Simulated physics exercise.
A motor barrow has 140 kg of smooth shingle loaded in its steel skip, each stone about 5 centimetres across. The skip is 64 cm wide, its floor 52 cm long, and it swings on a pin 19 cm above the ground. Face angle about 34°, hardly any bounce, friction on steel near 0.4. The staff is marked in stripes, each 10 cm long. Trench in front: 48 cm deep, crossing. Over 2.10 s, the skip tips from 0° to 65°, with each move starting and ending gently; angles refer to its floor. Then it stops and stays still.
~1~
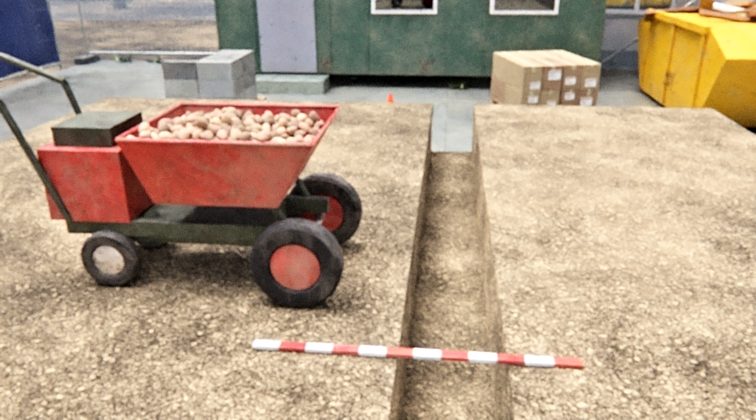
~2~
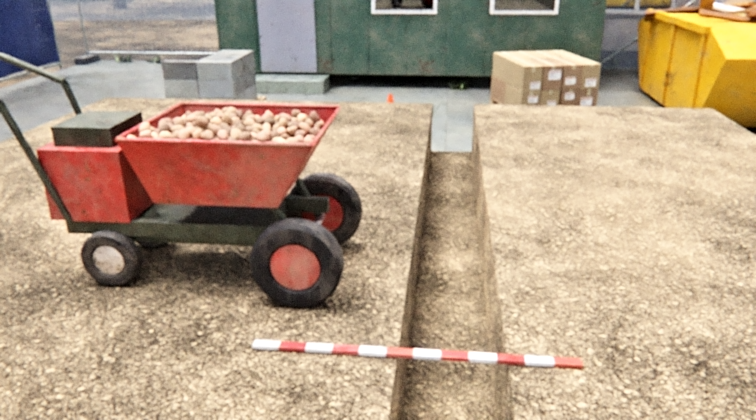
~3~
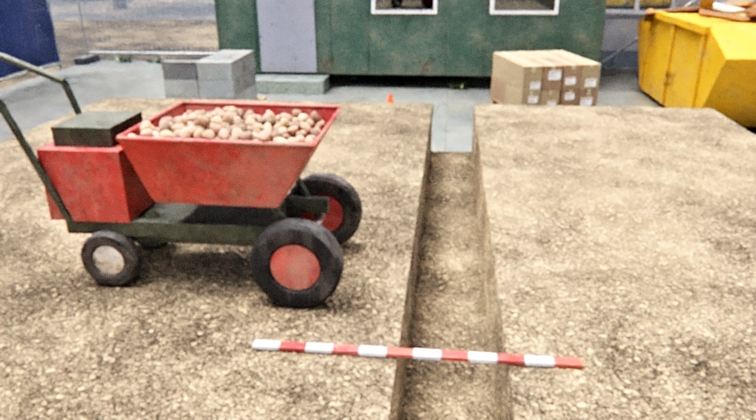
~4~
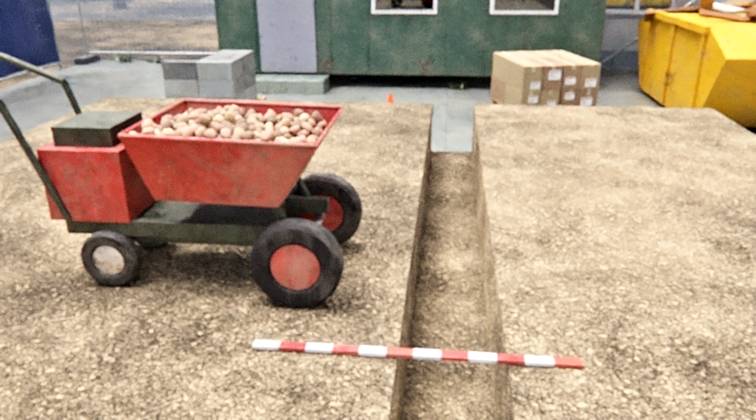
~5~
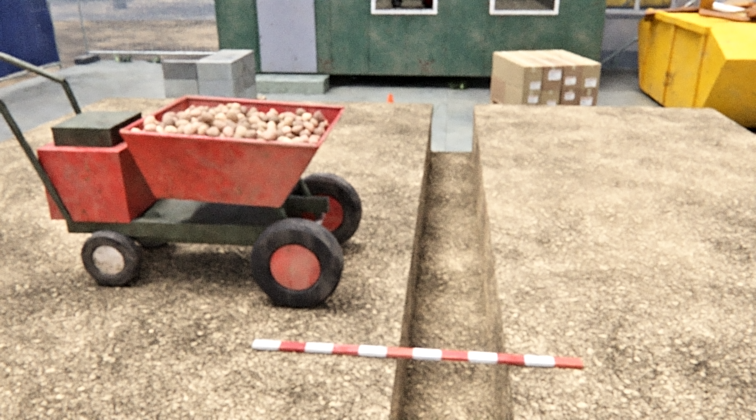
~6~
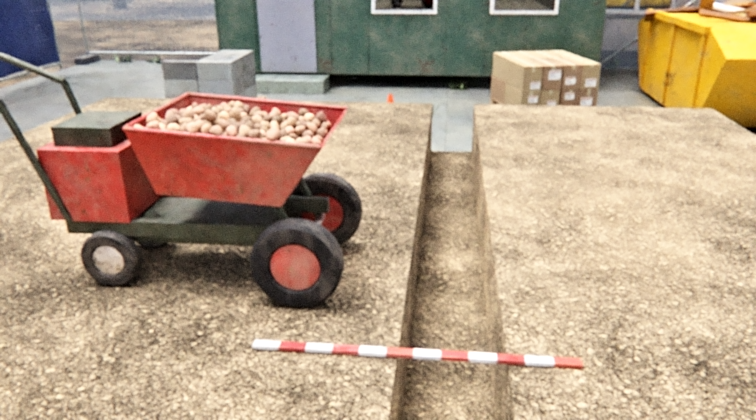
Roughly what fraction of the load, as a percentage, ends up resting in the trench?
Roughly 82 per cent of the load.
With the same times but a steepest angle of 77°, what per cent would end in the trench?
Some 90 in a hundred, I'd say.
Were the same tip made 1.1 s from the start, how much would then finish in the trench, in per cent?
70 %.
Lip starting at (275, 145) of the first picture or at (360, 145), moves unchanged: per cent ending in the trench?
It'd be around 85 per cent and after that around 45 per cent.
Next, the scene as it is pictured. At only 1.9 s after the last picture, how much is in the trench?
I'd say near 40 per cent at that time.
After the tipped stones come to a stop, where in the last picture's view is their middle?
Look at roughly (456, 355).
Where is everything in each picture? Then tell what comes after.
In the first picture, lip at (311, 145), floor tilted 0°, highest stones at (241, 119).
In the second picture, the skip is at 0°, its lip at (311, 146); the top of the load is at (242, 119).
In the third picture, the skip is at 1°, its lip at (313, 146); the top of the load is at (243, 118).
In the fourth picture, the skip is at 2°, its lip at (315, 146); the top of the load is at (236, 117).
In the fifth picture, the skip is at 3°, its lip at (317, 147); the top of the load is at (226, 115).
In the sixth picture, the skip is at 4°, its lip at (321, 148); the top of the load is at (220, 113).
Then, 1.3 s after the last picture the floor is at 55°, 98 % in the skip, 2 % in the trench; the foremost stones are at (447, 241).
Then, 1.9 s after the last picture the floor is at 65°, 56 % in the skip, 41 % in the trench, 3 % past the trench; the foremost stones are at (542, 272).
Then, 2.2 s after the last picture the floor is at 65°, 38 % in the skip, 56 % in the trench, 5 % past the trench; the foremost stones are at (599, 280).
Then, 4.2 s after the last picture the floor is at 65°, 12 % in the skip, 82 % in the trench, 5 % past the trench; the foremost stones are at (635, 286).
